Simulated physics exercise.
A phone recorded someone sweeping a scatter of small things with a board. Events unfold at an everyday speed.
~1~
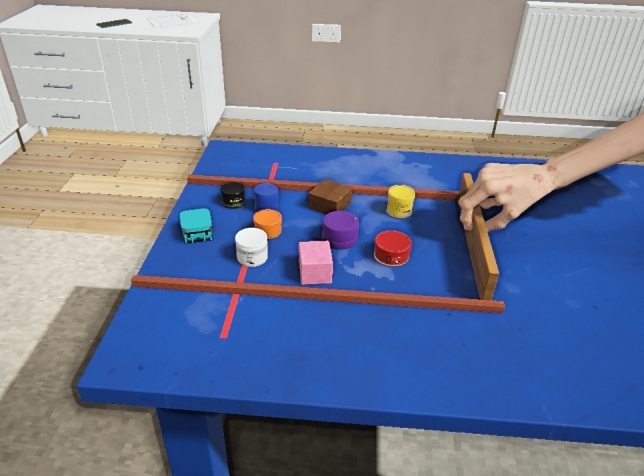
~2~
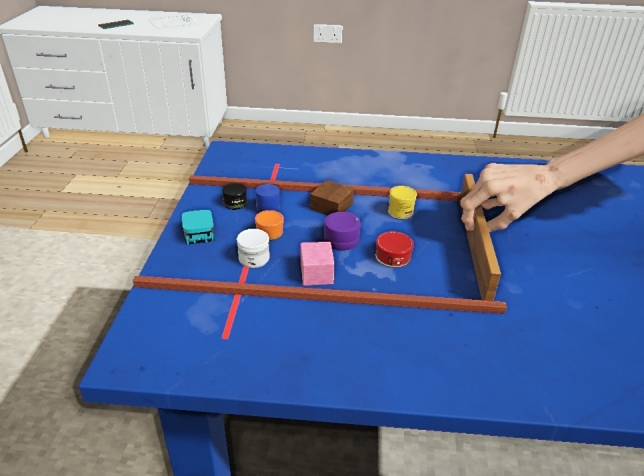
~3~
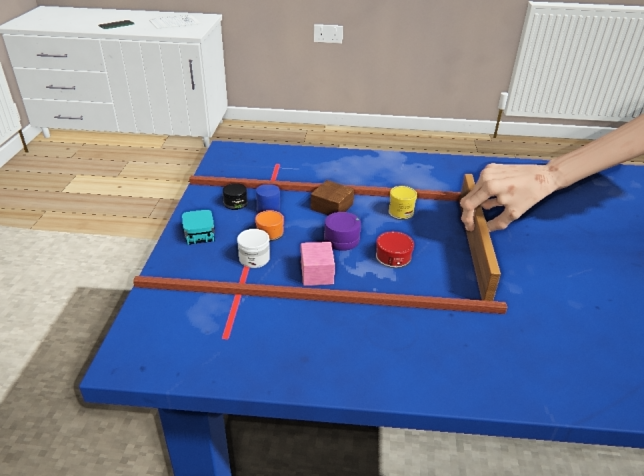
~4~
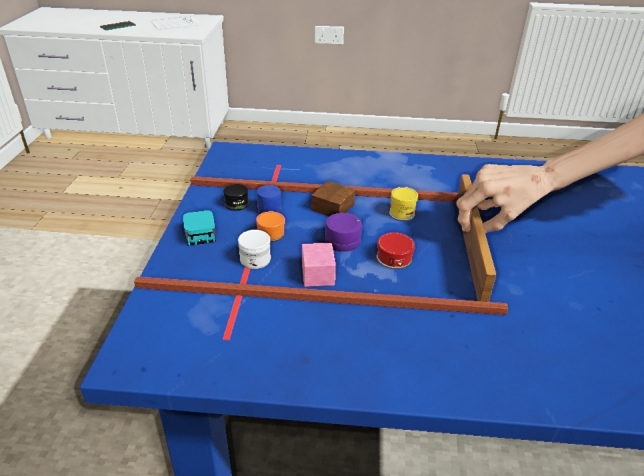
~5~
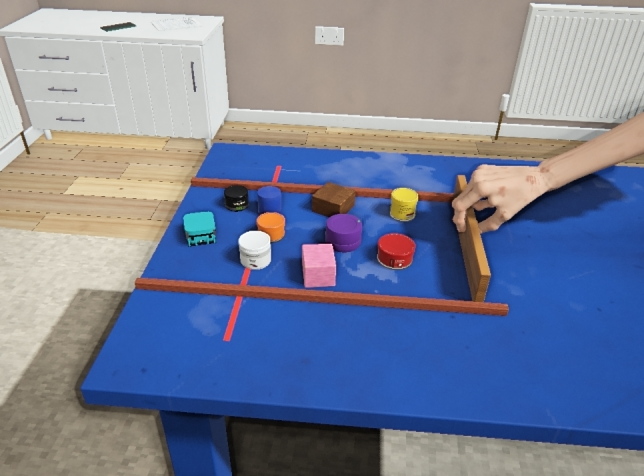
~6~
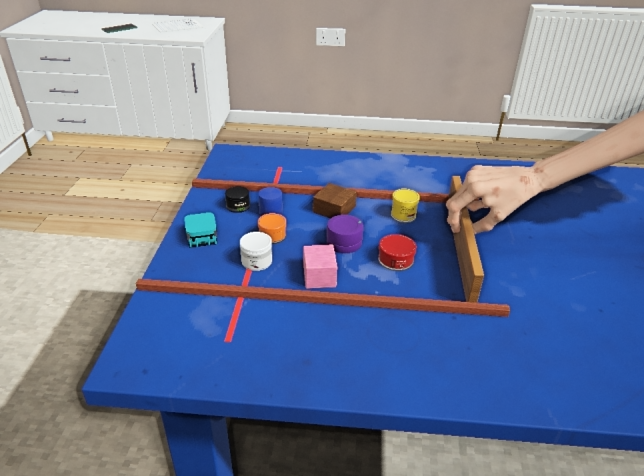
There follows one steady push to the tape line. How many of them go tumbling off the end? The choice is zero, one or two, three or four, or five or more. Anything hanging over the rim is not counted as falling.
I predict not one will slip off.
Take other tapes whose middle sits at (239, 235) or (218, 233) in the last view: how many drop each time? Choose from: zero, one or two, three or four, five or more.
Counts by place: One to two, then one to two.
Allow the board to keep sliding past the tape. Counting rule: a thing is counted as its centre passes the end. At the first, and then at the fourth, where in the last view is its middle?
At (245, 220) for the first, at (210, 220) for the fourth.
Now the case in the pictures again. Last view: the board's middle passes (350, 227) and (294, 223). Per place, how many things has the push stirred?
At the first spot 5, then 9.
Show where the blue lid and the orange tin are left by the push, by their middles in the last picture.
The blue lid ends at (229, 206) and the orange tin at (216, 230).
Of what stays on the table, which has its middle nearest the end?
Foremost: The black tub.
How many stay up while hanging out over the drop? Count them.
0.
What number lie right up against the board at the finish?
All in all, 4.
Early on, none off yet; turquoise case at rest near (201, 230); black tub at rest near (238, 199); blue lid at rest near (271, 203).
A while later, none off yet; turquoise case at rest near (201, 230); black tub at rest near (238, 199); blue lid moving near (266, 205).
Finally, the number that fall off is zero.
